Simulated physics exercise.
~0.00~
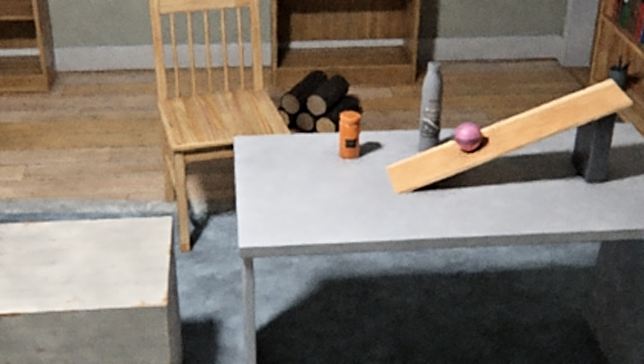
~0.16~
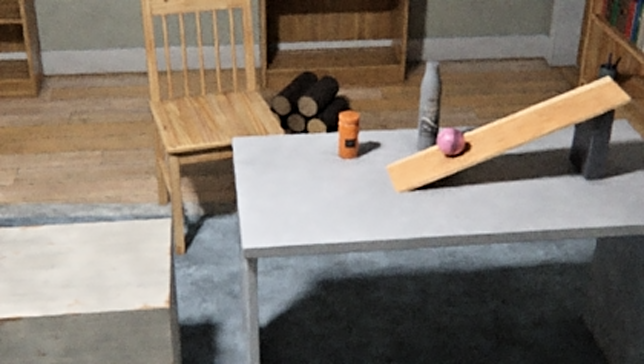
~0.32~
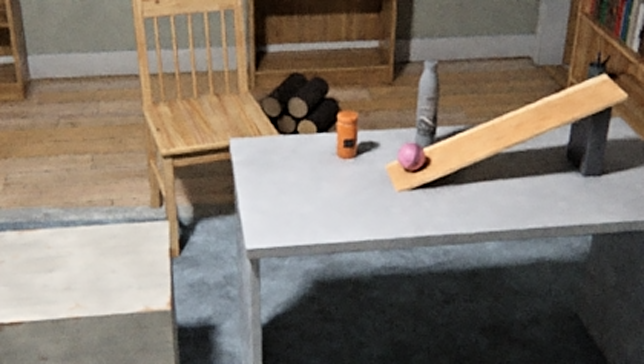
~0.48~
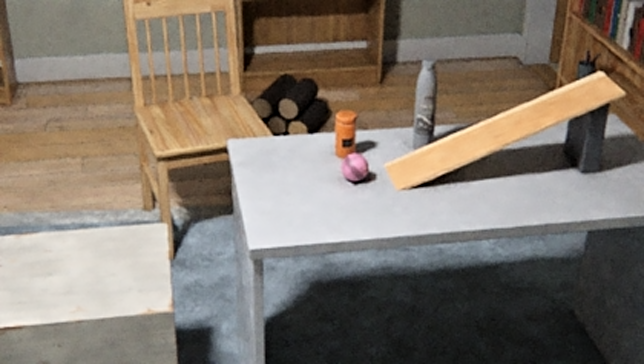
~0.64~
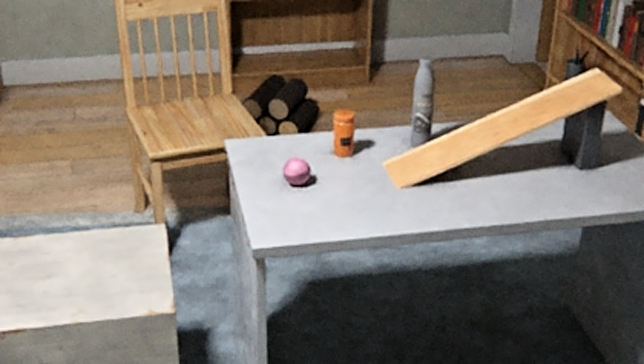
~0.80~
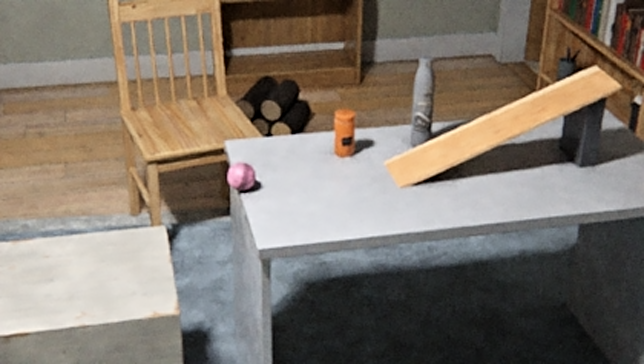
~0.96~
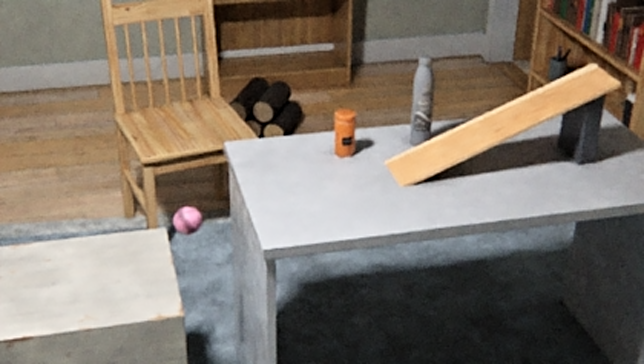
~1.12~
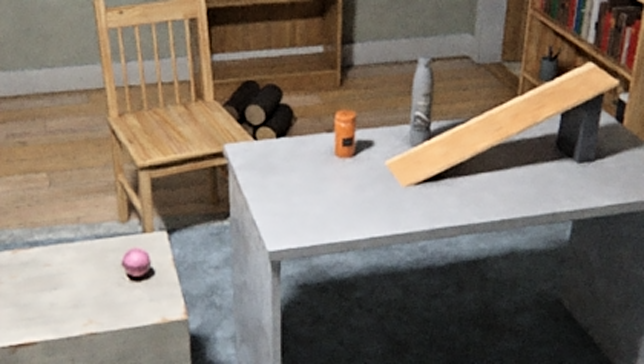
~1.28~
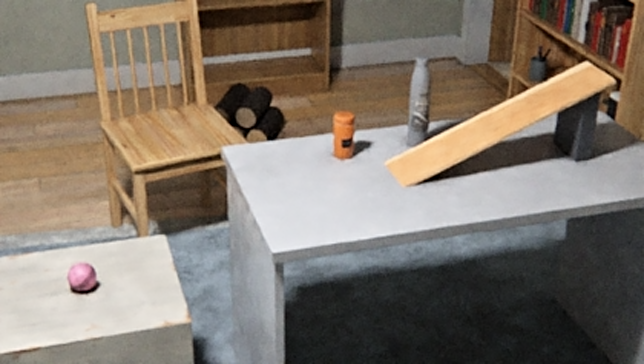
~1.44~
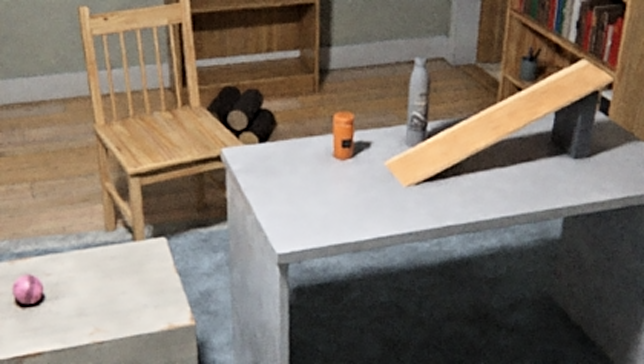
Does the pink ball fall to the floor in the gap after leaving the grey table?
No, it clears the gap and lands on the lower, pale top to the left, where it carries on moving left.
